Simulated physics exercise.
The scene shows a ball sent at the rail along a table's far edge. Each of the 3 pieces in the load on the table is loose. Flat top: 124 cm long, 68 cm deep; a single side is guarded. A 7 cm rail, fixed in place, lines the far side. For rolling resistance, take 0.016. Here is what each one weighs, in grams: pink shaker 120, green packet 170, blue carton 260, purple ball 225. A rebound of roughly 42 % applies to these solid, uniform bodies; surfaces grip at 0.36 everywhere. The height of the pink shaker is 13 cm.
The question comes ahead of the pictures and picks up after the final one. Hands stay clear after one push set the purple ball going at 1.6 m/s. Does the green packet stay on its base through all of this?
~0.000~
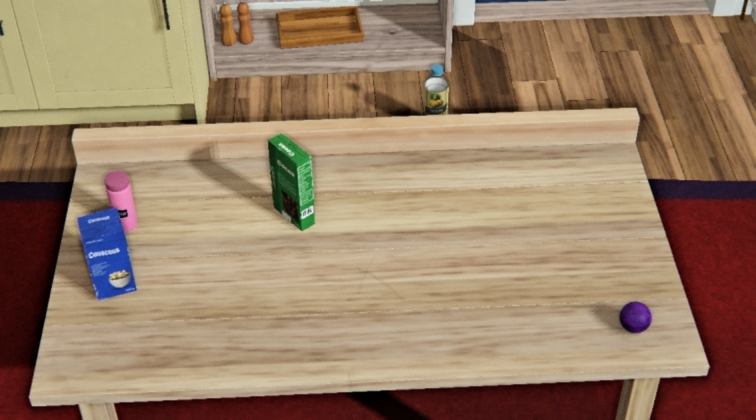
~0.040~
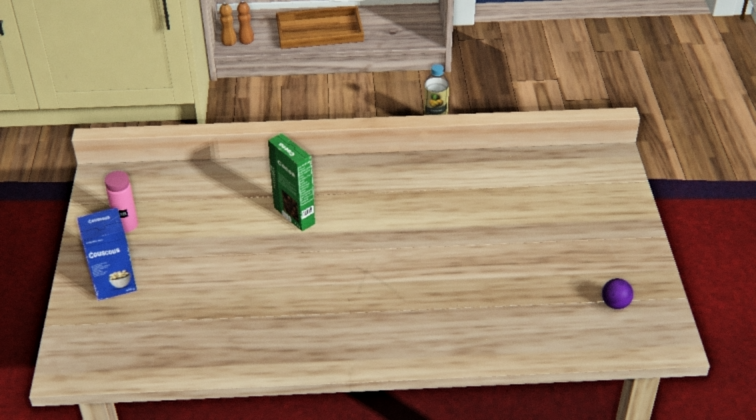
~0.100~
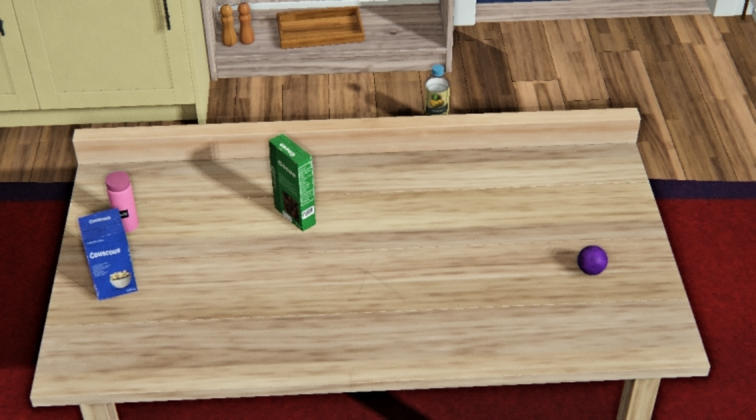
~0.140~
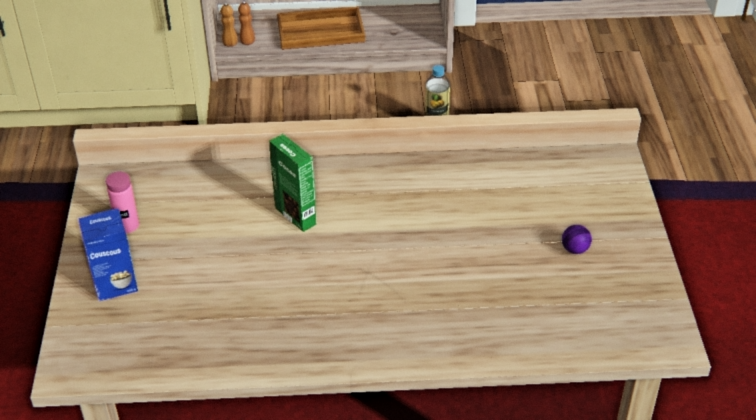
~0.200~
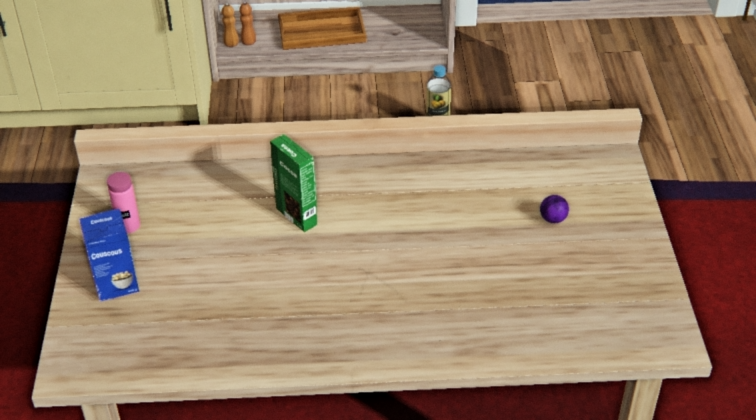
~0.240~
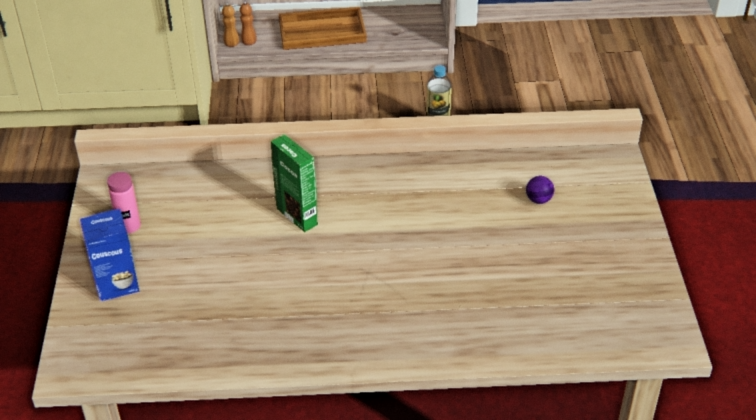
On its feet.
After 0.44 s, purple ball near (492, 163).
After 1.14 s, purple ball near (387, 224).
After 1.74 s, purple ball near (306, 270).
After 2.64 s, purple ball near (206, 327).
In the end (3.5 s), all 3 under 4 cm from the start. At the end, from the last picture's camera, green packet near (295, 184).
